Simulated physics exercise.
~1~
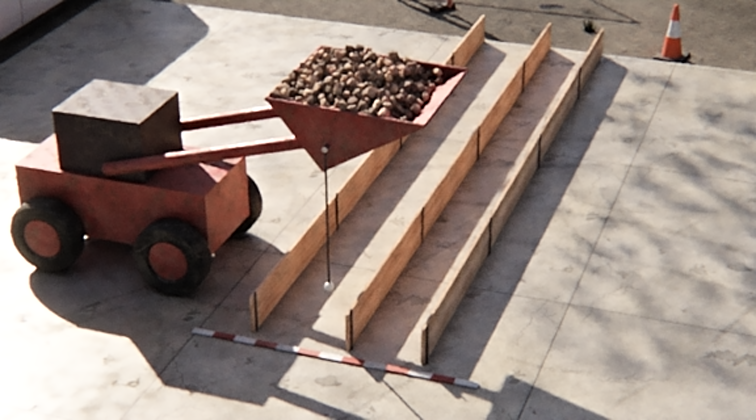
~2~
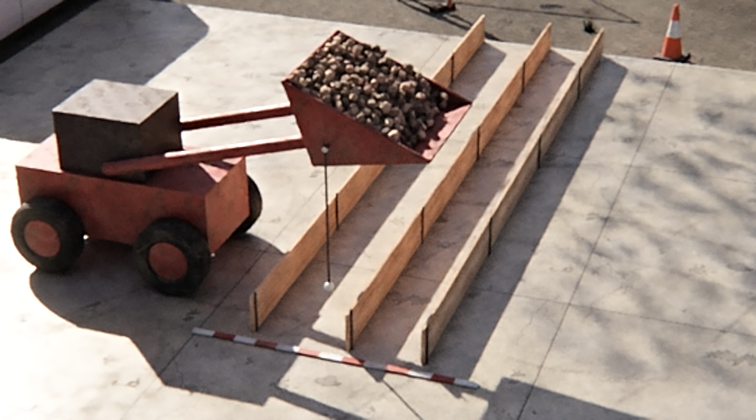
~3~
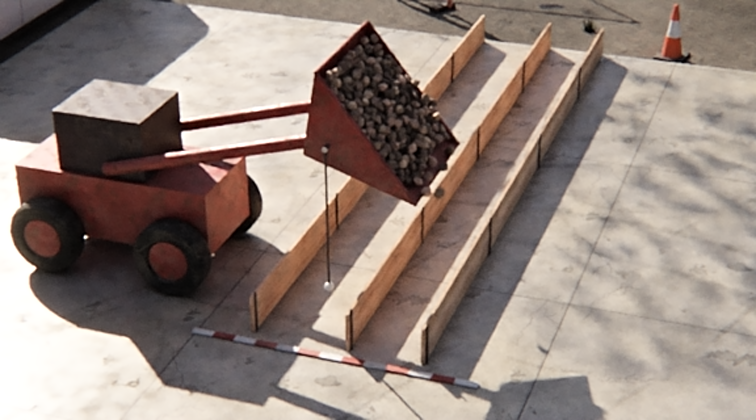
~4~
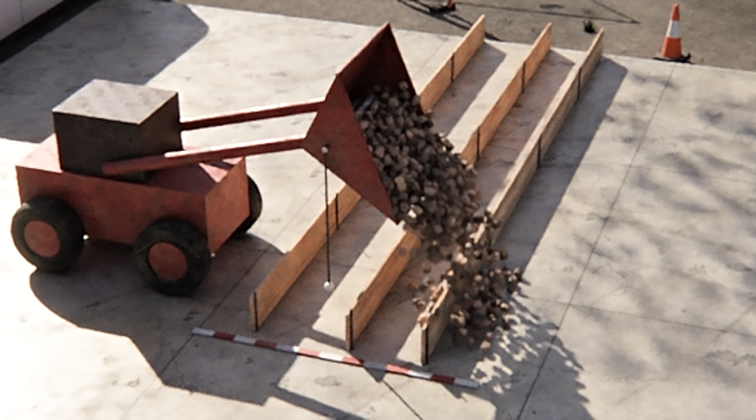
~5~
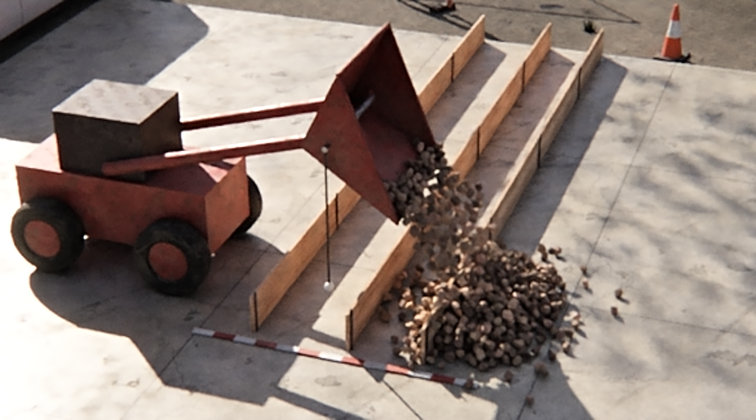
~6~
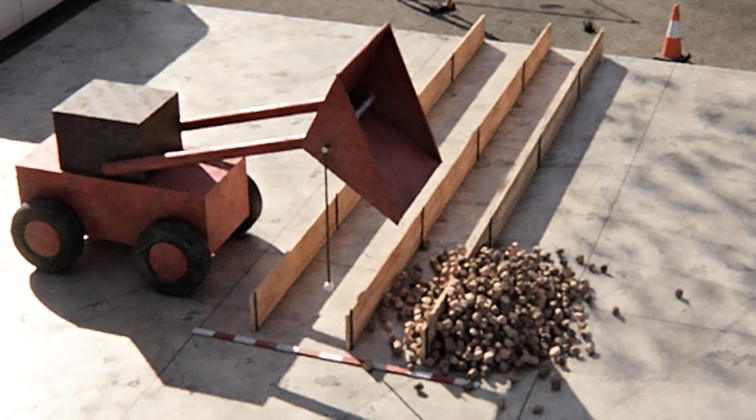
On a sunlit concrete yard, a small red loader stands at the left, its raised bucket heaped with brown stones beside three long wooden boards standing on edge. The bucket begins to tip forward to the right, and the stones at first ride along with it. As it tilts steeply, they slide to the lip and pour out over the boards. The stream thins while a pile grows around the near end of the rightmost board. Finally the bucket hangs tilted and empty, with most stones heaped beyond that last board, some just inside it and a few scattered about.
